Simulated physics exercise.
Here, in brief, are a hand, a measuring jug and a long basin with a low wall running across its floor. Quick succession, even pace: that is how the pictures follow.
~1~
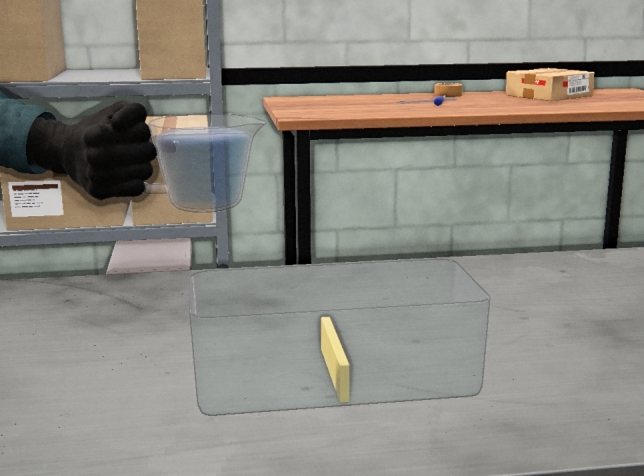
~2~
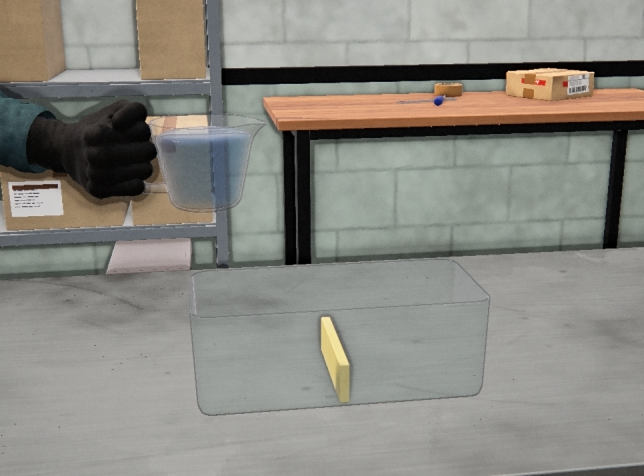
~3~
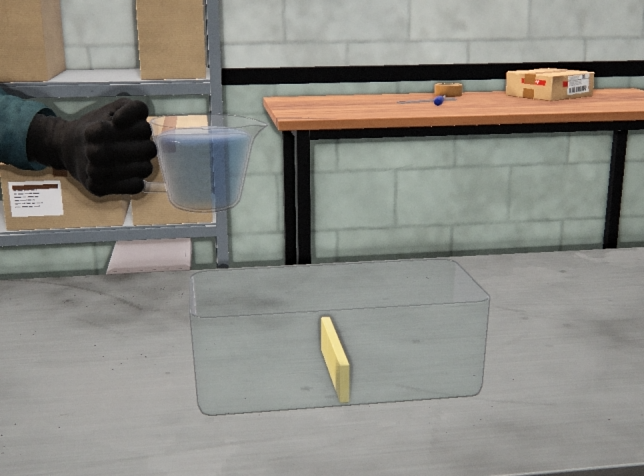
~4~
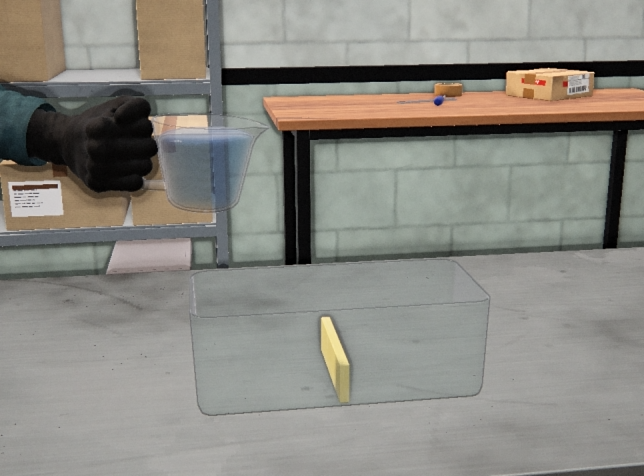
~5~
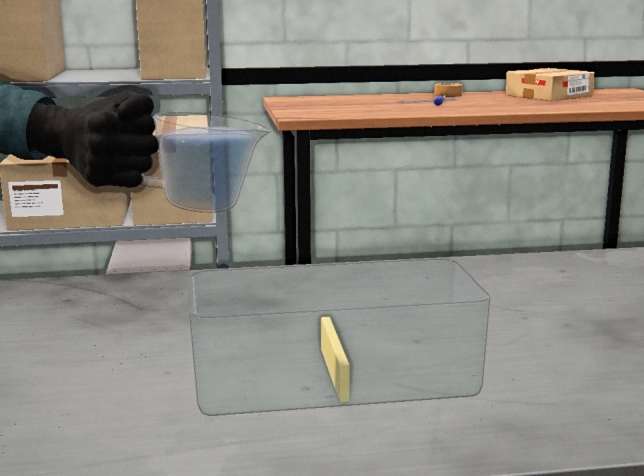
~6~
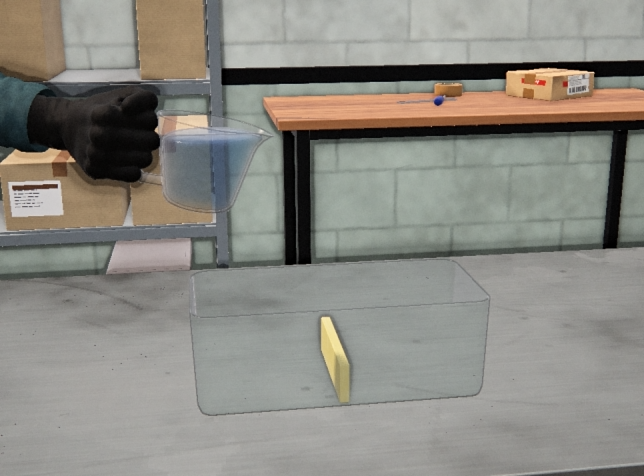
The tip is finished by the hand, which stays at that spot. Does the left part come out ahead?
The biggest share is going to settle to the left of the divide.
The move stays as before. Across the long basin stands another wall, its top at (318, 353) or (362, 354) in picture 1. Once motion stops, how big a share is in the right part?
The first placement gives around 75 percent, the second 10 percent.
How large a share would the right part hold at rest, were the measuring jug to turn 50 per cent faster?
30 per cent or thereabouts.
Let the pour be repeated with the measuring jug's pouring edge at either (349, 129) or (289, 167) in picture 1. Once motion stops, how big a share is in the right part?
Estimate, in order: 95 and 55 per cent.
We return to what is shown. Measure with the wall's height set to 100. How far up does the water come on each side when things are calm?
The left side sits at 30 per cent and the right side at 20.
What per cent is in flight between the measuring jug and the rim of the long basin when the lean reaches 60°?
Something close to 20 percent of it.
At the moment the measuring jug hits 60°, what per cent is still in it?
It still holds close to 65 per cent at that lean.
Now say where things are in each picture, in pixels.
It leans 0°; its right rim is at (267, 121); the water meets the walls at (155, 135) and (252, 133); the long basin's rim runs from (191, 295) to (472, 279); the wall's top is at (334, 341), in the first frame.
It leans 0°; its right rim is at (268, 122); the water meets the walls at (155, 135) and (252, 133), in the second frame.
It leans 2°; its right rim is at (269, 123); the water meets the walls at (156, 135) and (253, 133), in the third frame.
It leans 4°; its right rim is at (270, 126); the water meets the walls at (158, 134) and (254, 133), in the fourth frame.
It leans 7°; its right rim is at (272, 130); the water meets the walls at (159, 135) and (258, 134), in the fifth frame.
It leans 11°; its right rim is at (274, 134); the water meets the walls at (163, 136) and (262, 134), in the sixth frame.
A moment on, the tilt is 60° and 66 per cent is still to pour, 4 is left of the wall and 8 right of it.
Next, the tilt is 93° and 12 per cent is still to pour, 37 is left of the wall and 38 right of it.
Then the tilt is 103° and 0 per cent is still to pour, 59 is left of the wall and 39 right of it.
Later the tilt is 103° and 0 per cent is still to pour, 60 is left of the wall and 39 right of it.
At rest 59 per cent lies left of the wall, 39 right of it and 1 outside.
